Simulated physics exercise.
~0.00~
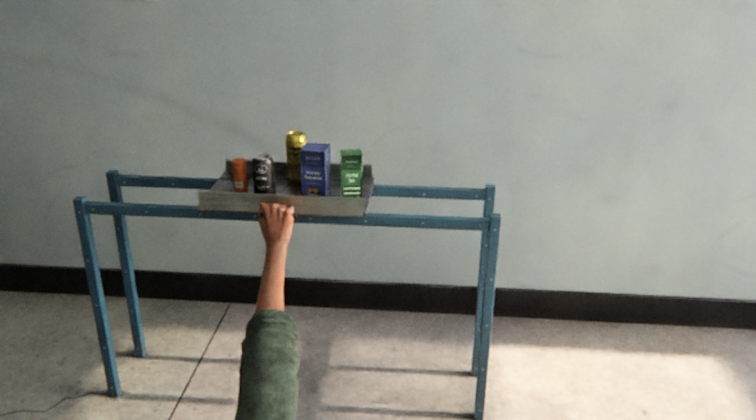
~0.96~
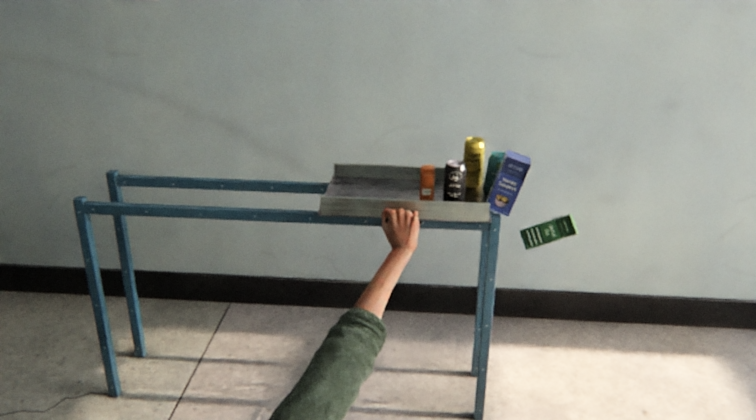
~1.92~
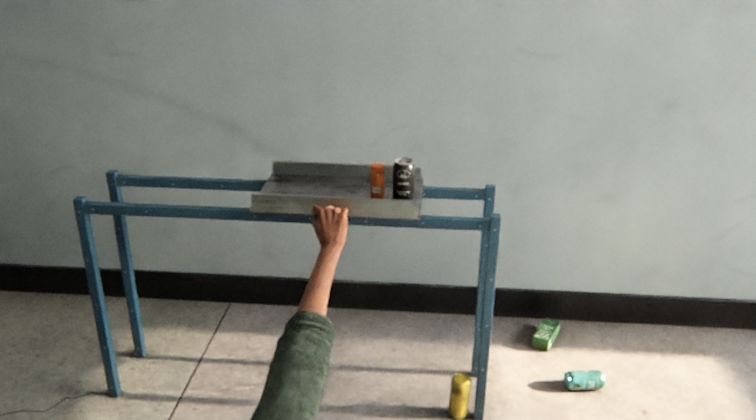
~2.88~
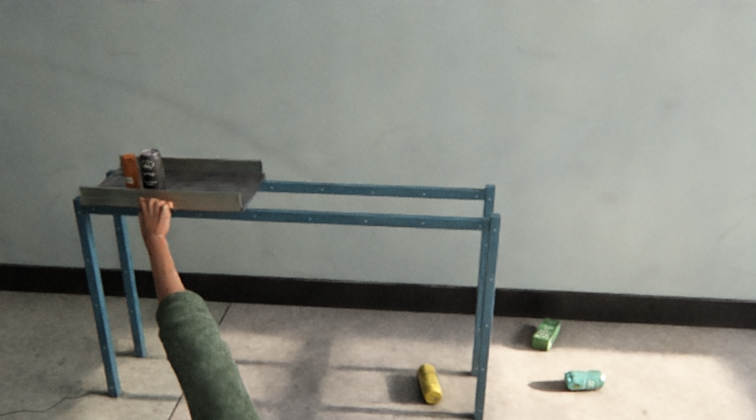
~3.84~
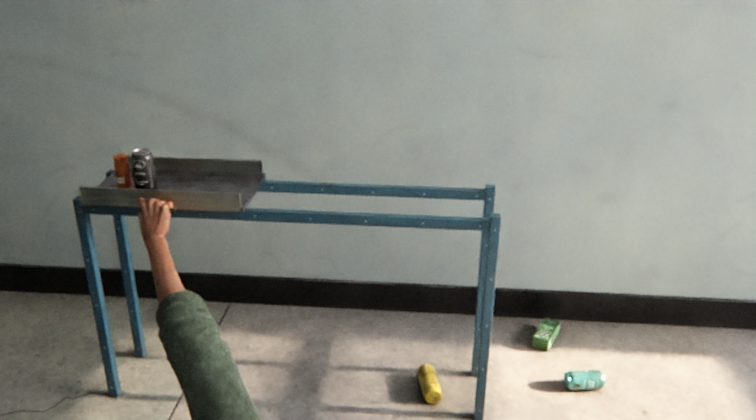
A shallow grey metal tray slides along a blue rail frame, seen from slightly above against a pale wall, pushed by a hand in a green sleeve. It carries orange and black containers at the left, a yellow can behind, and blue and green cartons at the right. The tray moves right, and the green carton tips off the end while the blue one leans beside a turquoise can. Green, turquoise and yellow items then lie on the floor, the blue carton out of sight. Finally the tray sits at the far left, still holding the orange and black containers.
